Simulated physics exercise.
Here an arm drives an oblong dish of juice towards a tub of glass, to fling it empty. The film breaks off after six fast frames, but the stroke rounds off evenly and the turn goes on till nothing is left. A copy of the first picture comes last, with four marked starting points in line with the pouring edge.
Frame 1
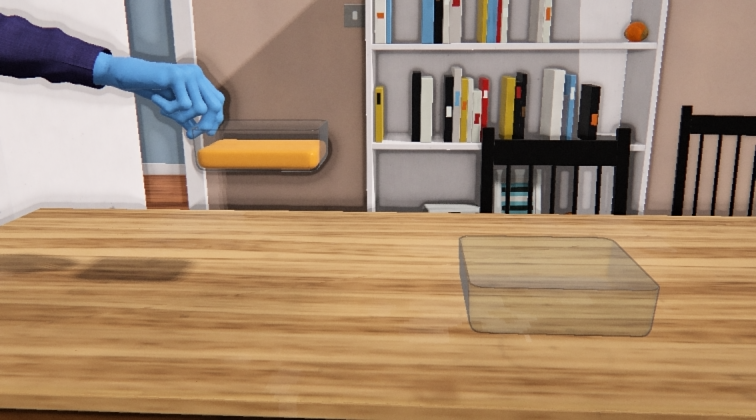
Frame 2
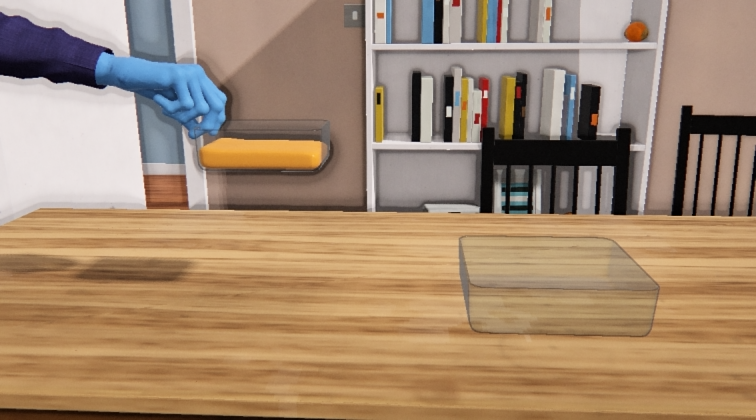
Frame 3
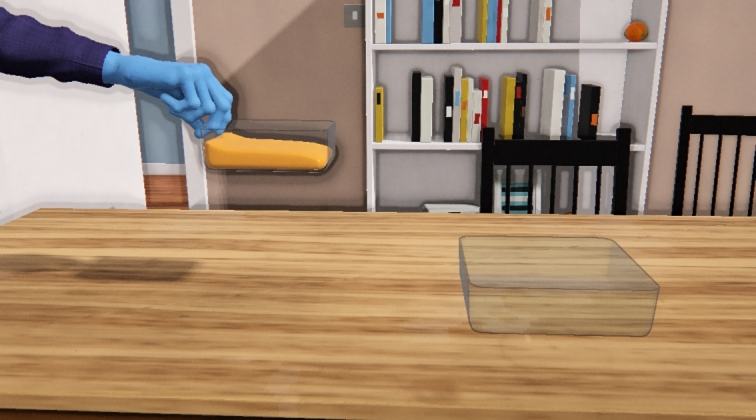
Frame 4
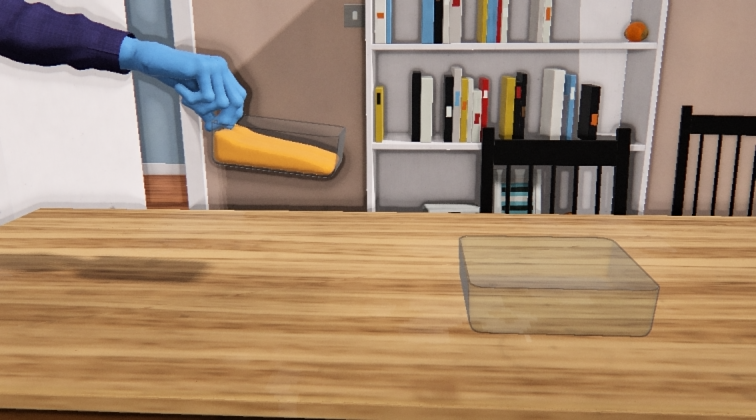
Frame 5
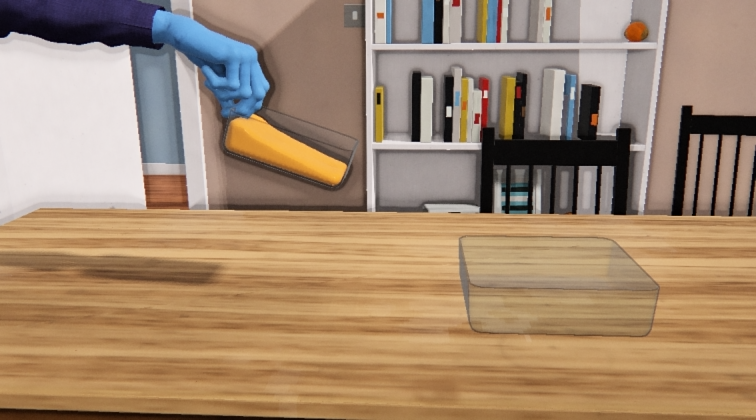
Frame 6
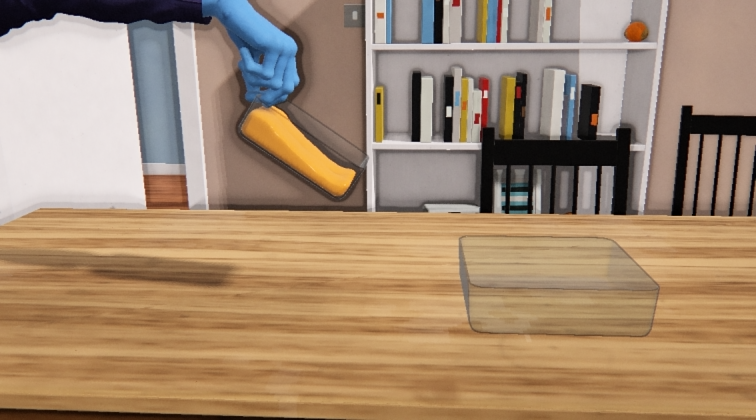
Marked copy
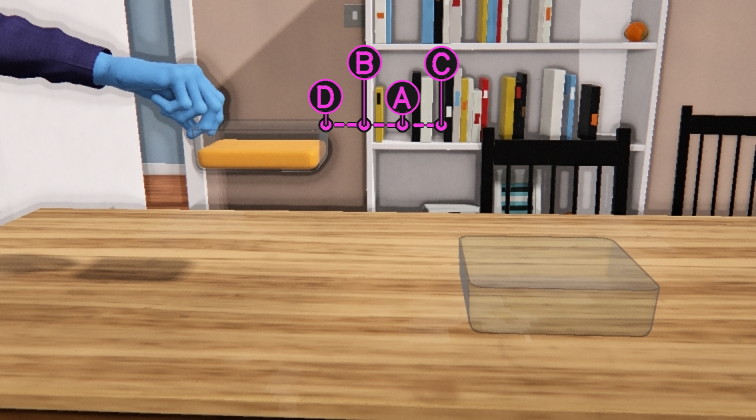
In a room with bookshelves, a blue hand tilting a glass dish of orange juice rightward, an empty glass tub resting on the table.
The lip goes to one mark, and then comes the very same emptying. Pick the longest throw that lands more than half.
B is the one.
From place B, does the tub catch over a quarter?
Yes.
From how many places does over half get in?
Three of them.
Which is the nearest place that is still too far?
Place D.
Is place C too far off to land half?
No.
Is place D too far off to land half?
Yes, it does.
On the marked copy, A at (402, 125); B at (364, 124); C at (441, 125); D at (325, 124).
For place A, about 83 % lands in the tub, 3 % falls short and 13 % goes beside or beyond.
For place B, about 73 % lands in the tub, 19 % falls short and 8 % goes beside or beyond.
For place C, about 88 % lands in the tub, 2 % falls short and 10 % goes beside or beyond.
For place D, about 25 % lands in the tub, 69 % falls short and 6 % goes beside or beyond.
